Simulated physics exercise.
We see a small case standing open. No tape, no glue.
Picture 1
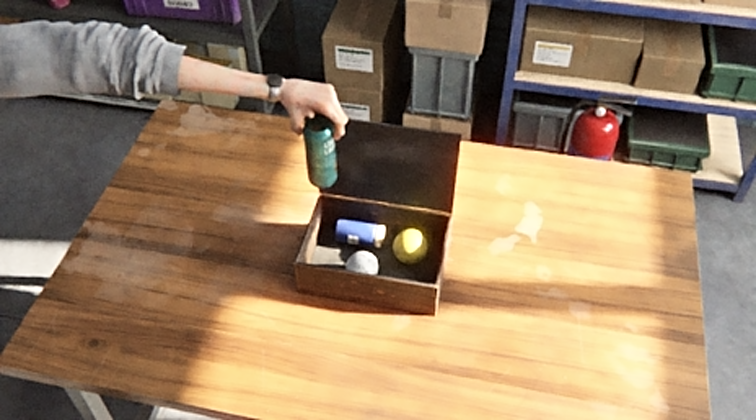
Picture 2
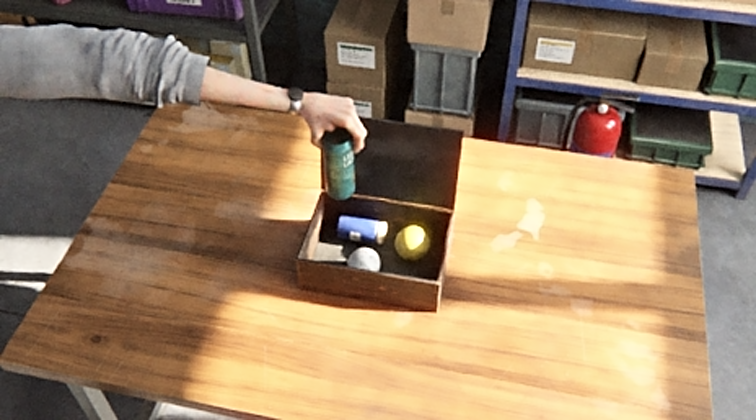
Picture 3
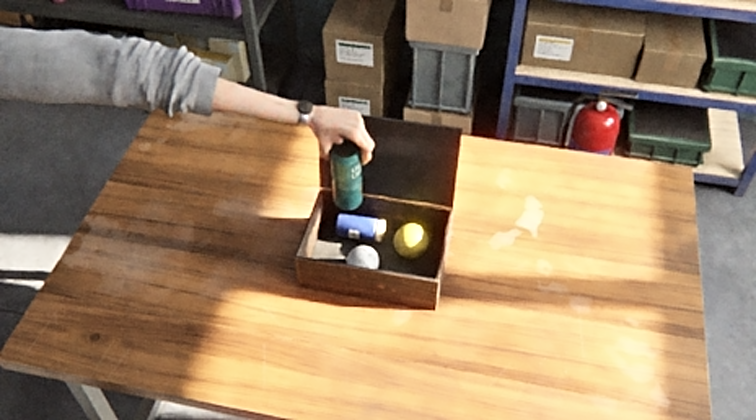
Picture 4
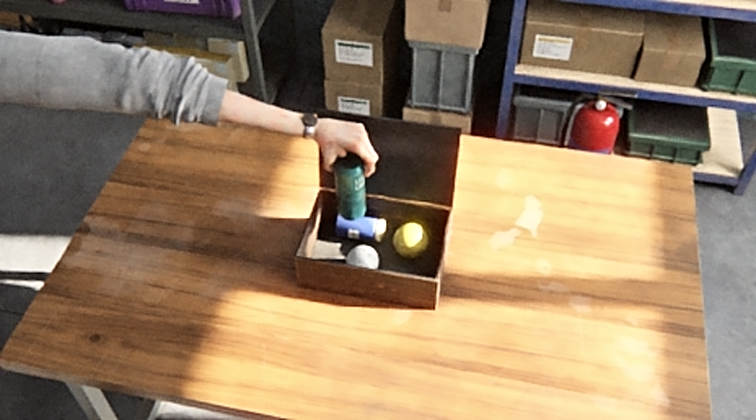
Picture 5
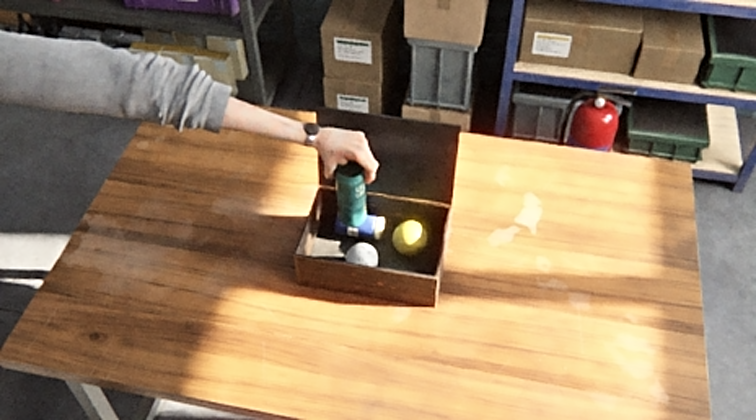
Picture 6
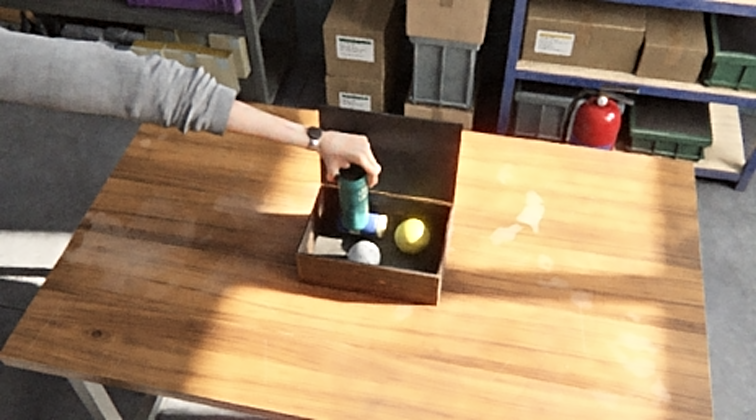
A hand lowers a turquoise can into an open case holding a yellow ball.
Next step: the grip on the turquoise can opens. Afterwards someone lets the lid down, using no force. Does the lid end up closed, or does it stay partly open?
Oh look, the lid is propped open.
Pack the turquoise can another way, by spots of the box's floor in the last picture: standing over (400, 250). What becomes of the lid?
Packed like that, it goes down completely.
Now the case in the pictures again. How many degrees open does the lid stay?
It stays some 20° above the rim.
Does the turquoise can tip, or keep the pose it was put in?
Looking at the last picture, the turquoise can sits at an angle.
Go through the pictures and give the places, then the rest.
In the first frame, on its way; turquoise can (320, 153); yellow ball (410, 247).
In the second frame, on its way; turquoise can (339, 165).
In the third frame, on its way; turquoise can (347, 176); blue shaker (361, 228).
In the fourth frame, on its way; turquoise can (351, 188); yellow ball (411, 241).
In the fifth frame, on its way; turquoise can (351, 195).
In the sixth frame, in place under the hand; turquoise can (354, 198).
Then, 0.40 s on from there, turquoise can turned 47° from how it was put near (346, 238); white ball shifted a little.
Then, 1.20 s on from there, lid starting down; turquoise can turned 46° from how it was put near (335, 238); white ball shifted well along.
Then, 1.70 s on from there, lid 49° above the rim; turquoise can turned 47° from how it was put near (329, 238); white ball shifted well along.
Then, 2.50 s on from there, lid 19° above the rim; turquoise can turned 47° from how it was put near (326, 237); white ball shifted well along.
In the end, lid 19° above the rim; toppled in the box, turquoise can; moved from the start, white ball; the other 2 unmoved. At the end, from the last picture's camera, turquoise can near (326, 237).
